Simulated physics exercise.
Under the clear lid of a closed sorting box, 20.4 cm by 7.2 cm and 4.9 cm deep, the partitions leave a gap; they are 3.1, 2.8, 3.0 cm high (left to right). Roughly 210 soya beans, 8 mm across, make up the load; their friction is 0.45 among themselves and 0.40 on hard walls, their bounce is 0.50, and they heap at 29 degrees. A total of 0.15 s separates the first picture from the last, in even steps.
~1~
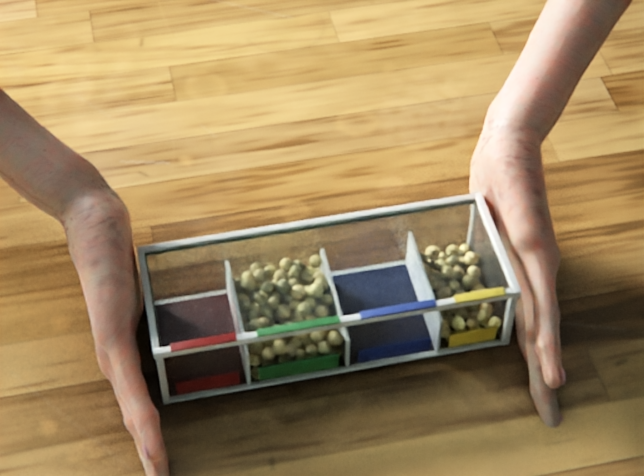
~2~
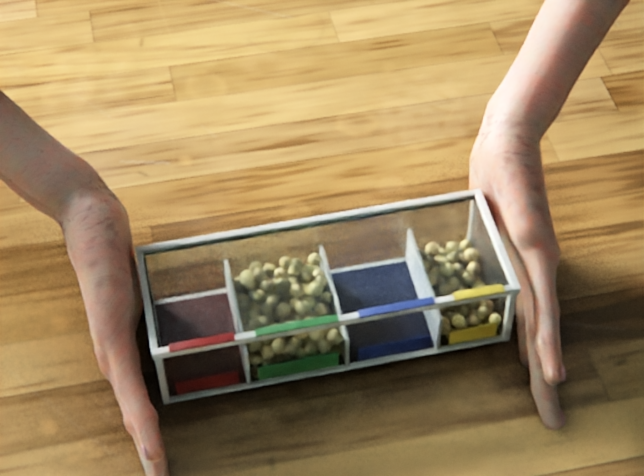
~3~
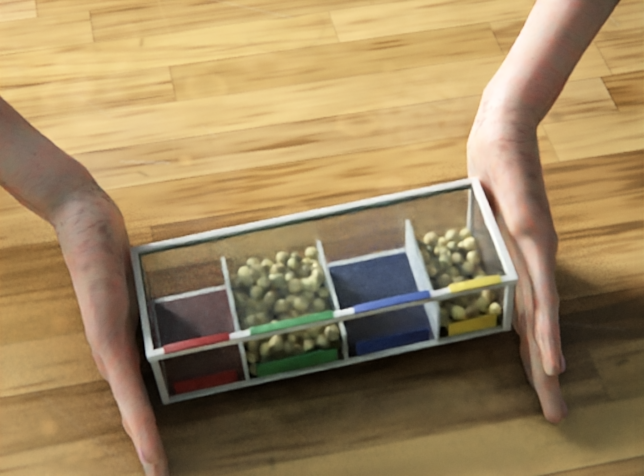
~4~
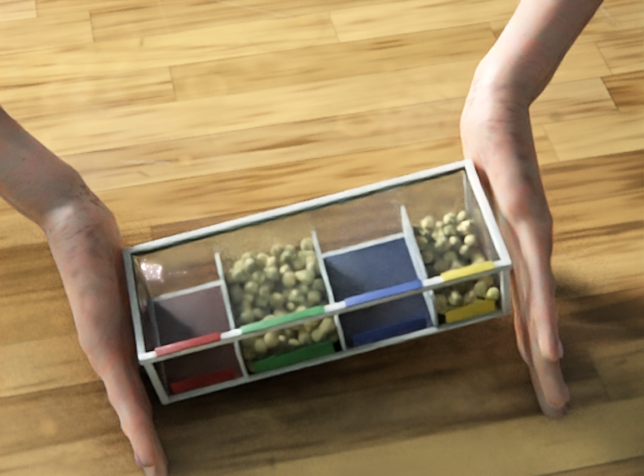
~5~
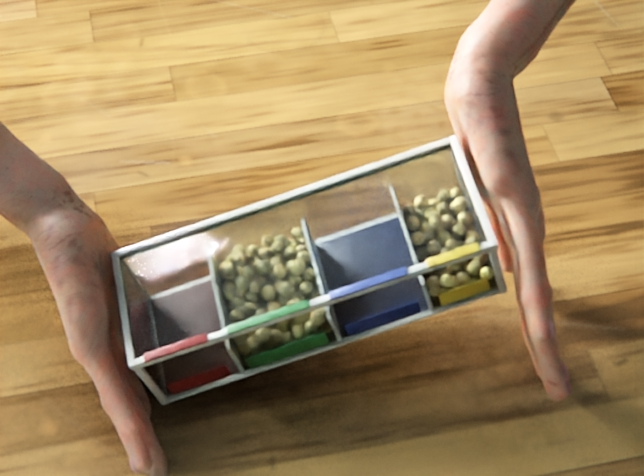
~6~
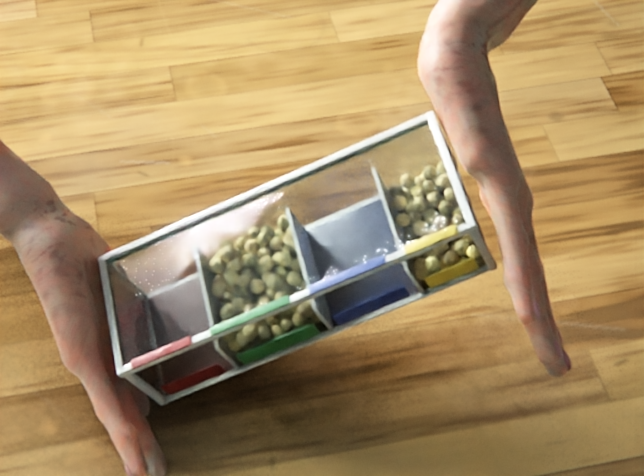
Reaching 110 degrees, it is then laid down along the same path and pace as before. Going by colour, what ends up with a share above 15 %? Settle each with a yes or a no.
For red, yes; for blue, no; for green, yes; for yellow, no.
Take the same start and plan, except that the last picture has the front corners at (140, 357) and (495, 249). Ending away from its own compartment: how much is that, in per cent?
In that case some 70 per cent.
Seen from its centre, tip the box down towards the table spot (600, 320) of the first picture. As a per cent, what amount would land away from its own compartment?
Estimate: Some 60 per cent.
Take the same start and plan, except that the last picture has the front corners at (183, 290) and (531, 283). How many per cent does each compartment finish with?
That leaves red with 0 percent, blue with 20, green with 0 and yellow with 80 percent.
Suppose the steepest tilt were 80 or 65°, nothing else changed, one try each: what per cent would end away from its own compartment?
35 % and 35 %.
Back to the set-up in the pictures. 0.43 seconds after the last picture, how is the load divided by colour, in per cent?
Red 20, blue 15, green 50, yellow 15.
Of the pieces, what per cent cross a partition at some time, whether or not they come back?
The share comes out near 65 per cent.
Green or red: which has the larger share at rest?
Green.
Then, 0.43 s after the last picture, tilt 109 degrees; red 20 %, blue 15 %, green 50 %, yellow 15 %.
Then, 0.72 s after the last picture, tilt 44 degrees; red 40 %, blue 5 %, green 55 %.
Then, 1.10 s after the last picture, tilt 0 degrees; red 40 %, blue 5 %, green 55 %.
In the end, red 40 %, blue 5 %, green 55 %, yellow 0 %.
